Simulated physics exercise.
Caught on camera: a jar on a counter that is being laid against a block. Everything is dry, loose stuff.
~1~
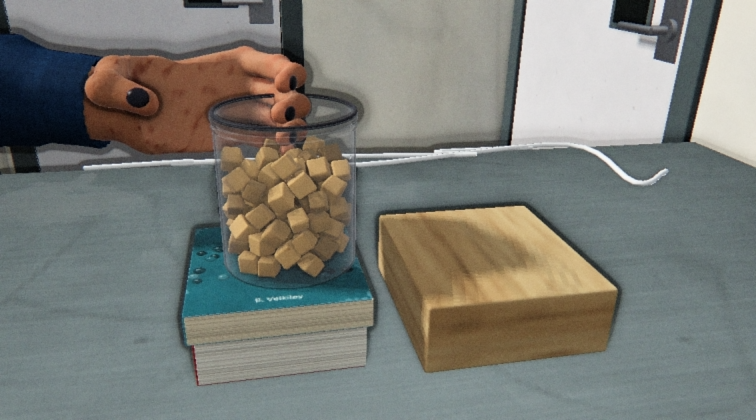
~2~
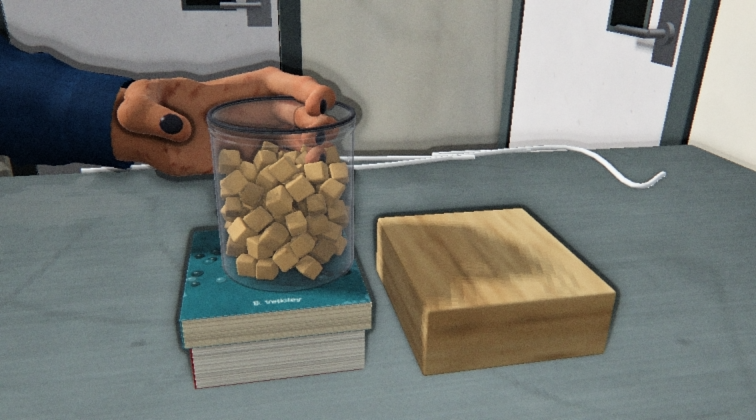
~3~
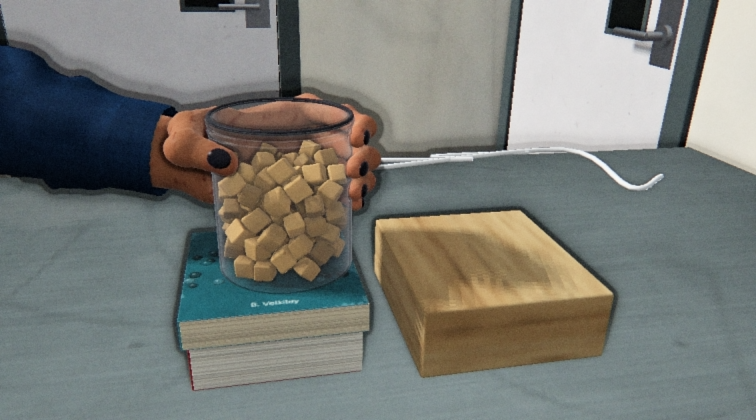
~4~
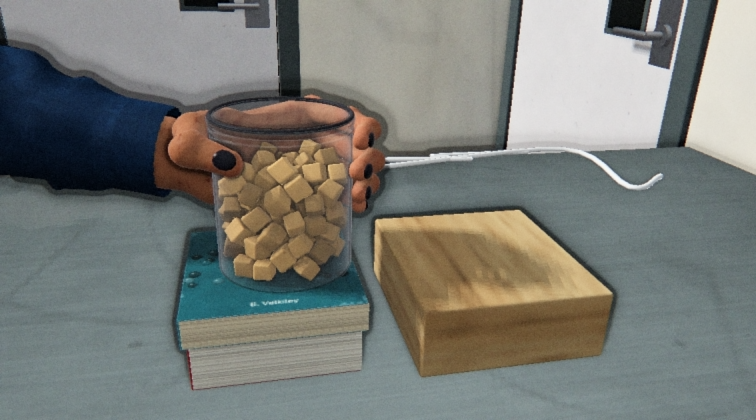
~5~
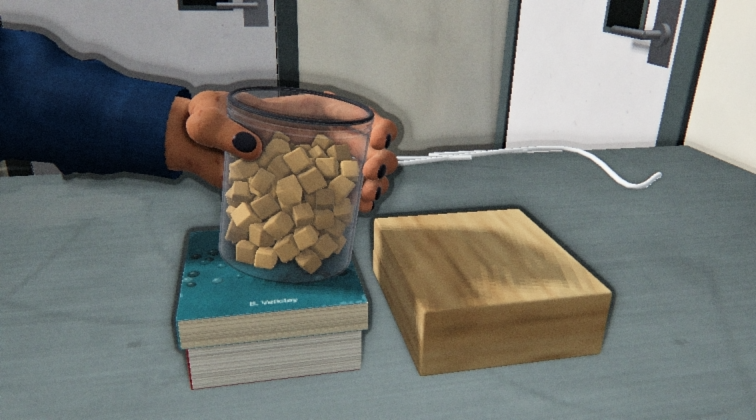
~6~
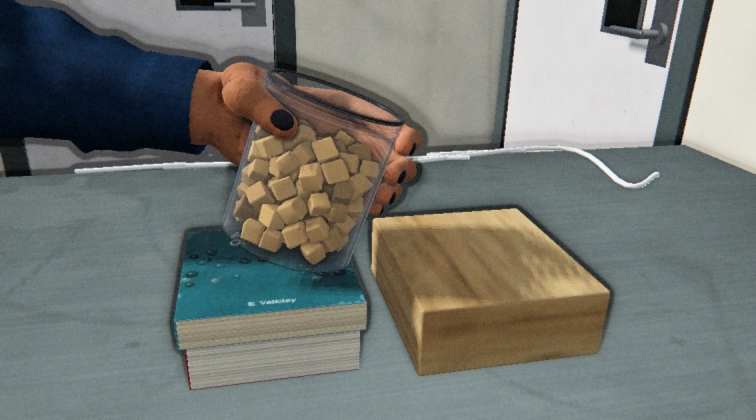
A clear jar mostly filled with small tan wooden cubes stands on two stacked books, the upper one teal, at the left of a grey counter, seen from slightly above by a nearly still camera. A pale wooden block sits to the right, with a white cord and doors behind. A dark-sleeved hand reaches over the rim, wraps around the jar, pauses, then lifts and tilts it rightward.
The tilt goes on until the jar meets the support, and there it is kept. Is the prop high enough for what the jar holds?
It's going to lose some at that tilt.
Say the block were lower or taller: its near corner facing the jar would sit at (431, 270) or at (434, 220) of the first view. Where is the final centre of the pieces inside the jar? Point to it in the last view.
(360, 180), then (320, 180).
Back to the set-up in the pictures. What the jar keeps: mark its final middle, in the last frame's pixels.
Their middle ends up roughly at (412, 220).
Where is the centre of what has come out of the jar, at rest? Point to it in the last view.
I'd mark it at about (514, 236) once everything is at rest.
Then, 0.43 s after the last picture, the jar leans 49°; everything is still inside.
Then, 0.90 s after the last picture, the jar leans 81°; a stray few of the small wooden cubes out of it.
Then, 1.45 s after the last picture, the jar rests on the block at 97°; a small part of the small wooden cubes out of it.
At rest, the jar rests on the block at 97°; a small part of the small wooden cubes out of it.
